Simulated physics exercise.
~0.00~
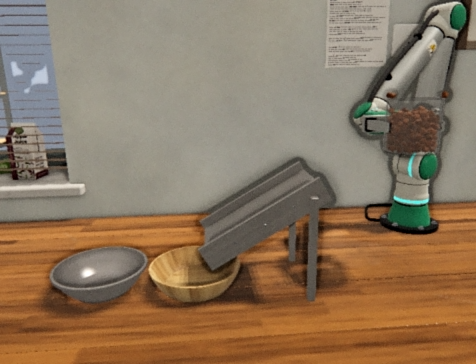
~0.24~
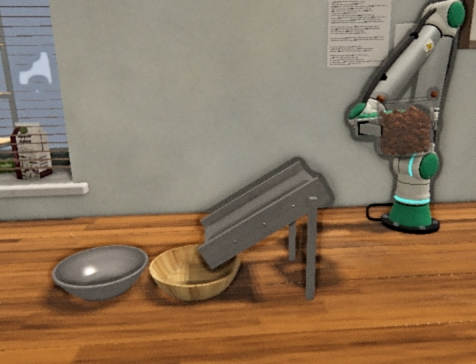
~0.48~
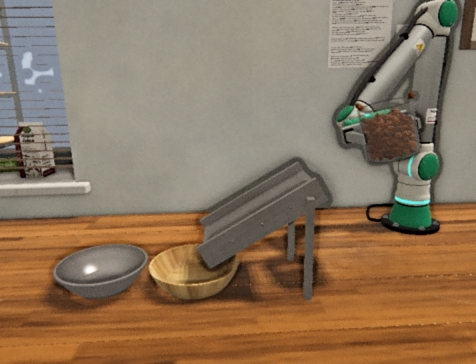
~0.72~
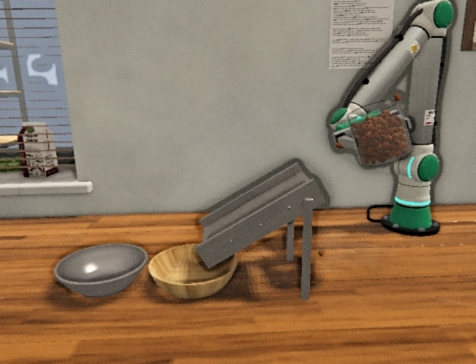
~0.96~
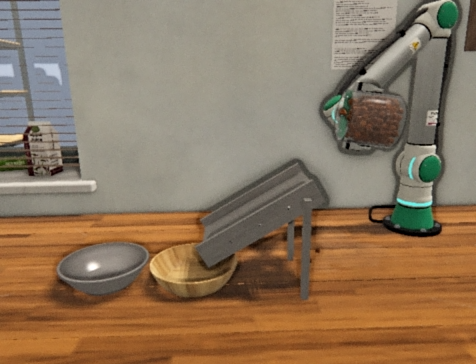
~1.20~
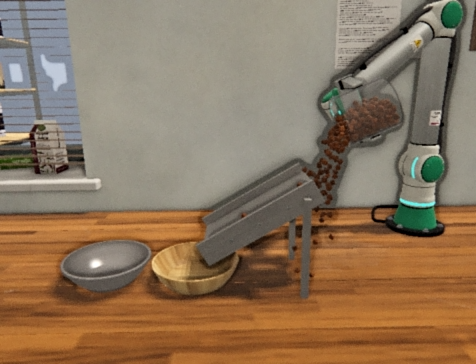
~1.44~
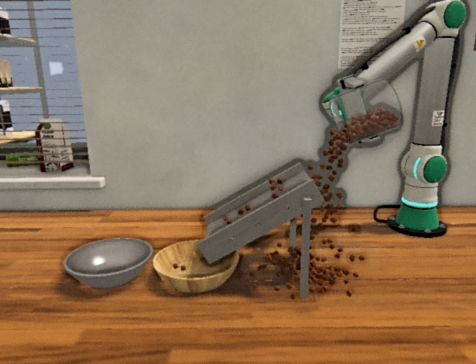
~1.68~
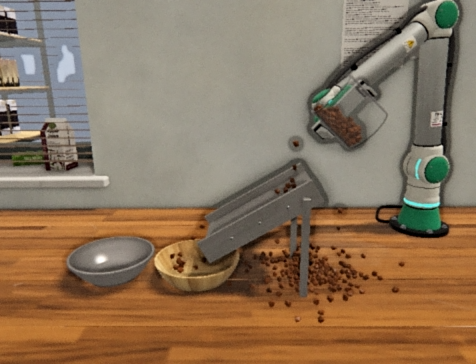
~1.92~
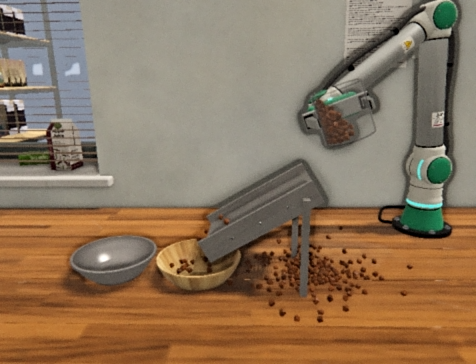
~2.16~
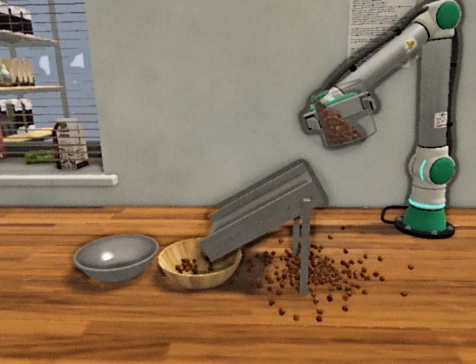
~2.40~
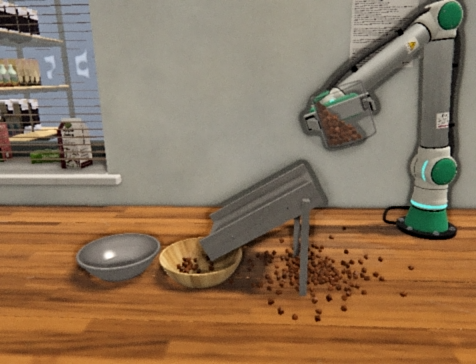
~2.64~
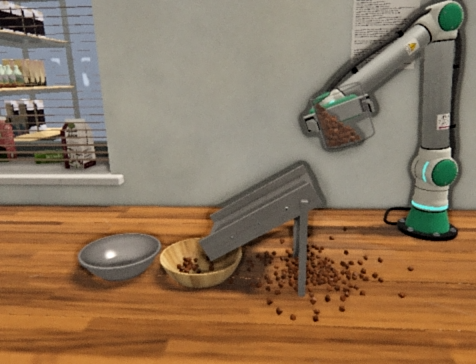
A robot arm on the right moves left, carrying a clear tumbler full of brown pellets towards a grey chute that slopes down to a wooden bowl beside a grey bowl. The tumbler tips onto its side and pellets pour out around the chute's upper end. Some slide down into the wooden bowl, but many more miss and scatter across the table beneath. The arm then tilts the tumbler back, stopping the flow. It ends holding a good share of pellets, with a small heap in the wooden bowl, many strewn on the table and the grey bowl empty.
